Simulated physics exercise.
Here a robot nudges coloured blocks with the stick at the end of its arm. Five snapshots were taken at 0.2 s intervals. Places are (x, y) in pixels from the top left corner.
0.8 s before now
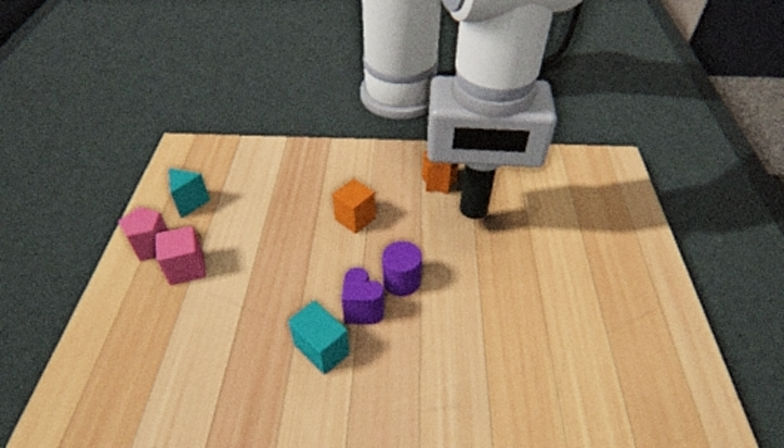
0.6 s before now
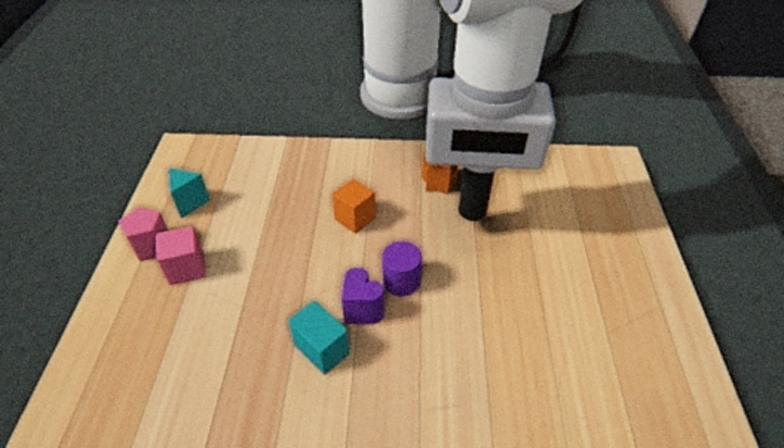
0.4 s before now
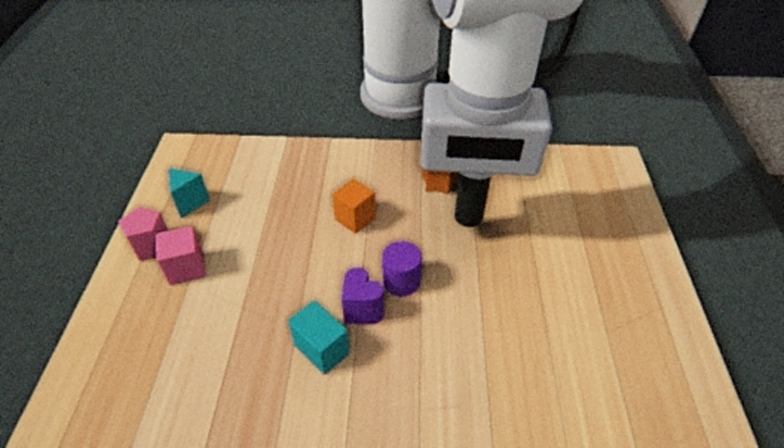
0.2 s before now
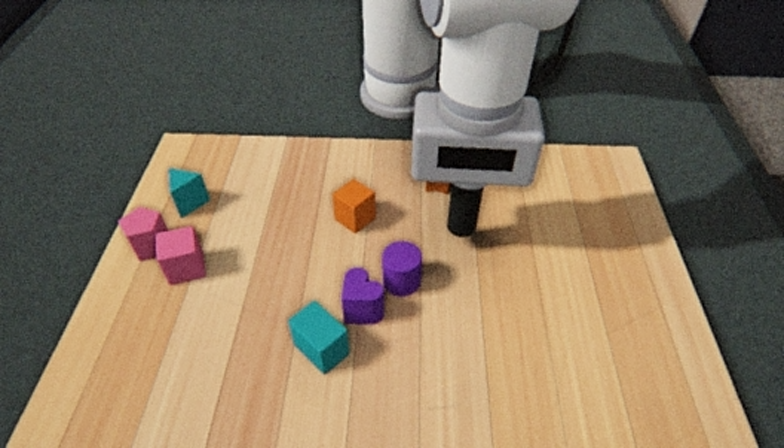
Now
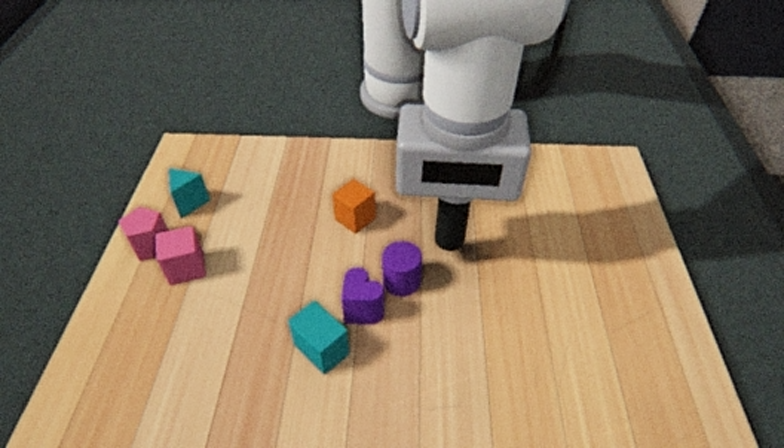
A white and grey robot arm holding a short black stick stands at the far edge of a striped wooden board, seen from above. Pink blocks and a turquoise one sit at left, orange blocks farther back, and purple blocks beside a turquoise one near the middle. The arm slides the stick slightly leftward and nearer, touching nothing, while the blocks and view stay still.
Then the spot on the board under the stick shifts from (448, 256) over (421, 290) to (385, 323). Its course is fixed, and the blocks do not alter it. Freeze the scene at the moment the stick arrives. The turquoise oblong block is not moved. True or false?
True
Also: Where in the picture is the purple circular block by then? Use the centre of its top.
Answer: (373, 264).
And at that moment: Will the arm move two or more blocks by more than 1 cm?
My answer is yes.
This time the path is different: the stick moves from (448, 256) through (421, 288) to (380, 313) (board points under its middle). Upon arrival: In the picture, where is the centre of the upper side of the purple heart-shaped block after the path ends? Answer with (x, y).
Roughly at (338, 291).
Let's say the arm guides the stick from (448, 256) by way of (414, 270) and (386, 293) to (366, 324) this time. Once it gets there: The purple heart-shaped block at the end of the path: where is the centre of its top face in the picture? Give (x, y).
At (287, 316).
The first path, step by step. One third of the way, stick at (432, 264); purple circular block at (397, 258).
Two thirds of the way, stick at (410, 286); purple heart-shaped block at (353, 288), turned 15° anticlockwise; purple circular block at (377, 264).
At the end, stick at (384, 308); turquoise oblong block unmoved; purple heart-shaped block at (344, 290); purple circular block at (373, 264).
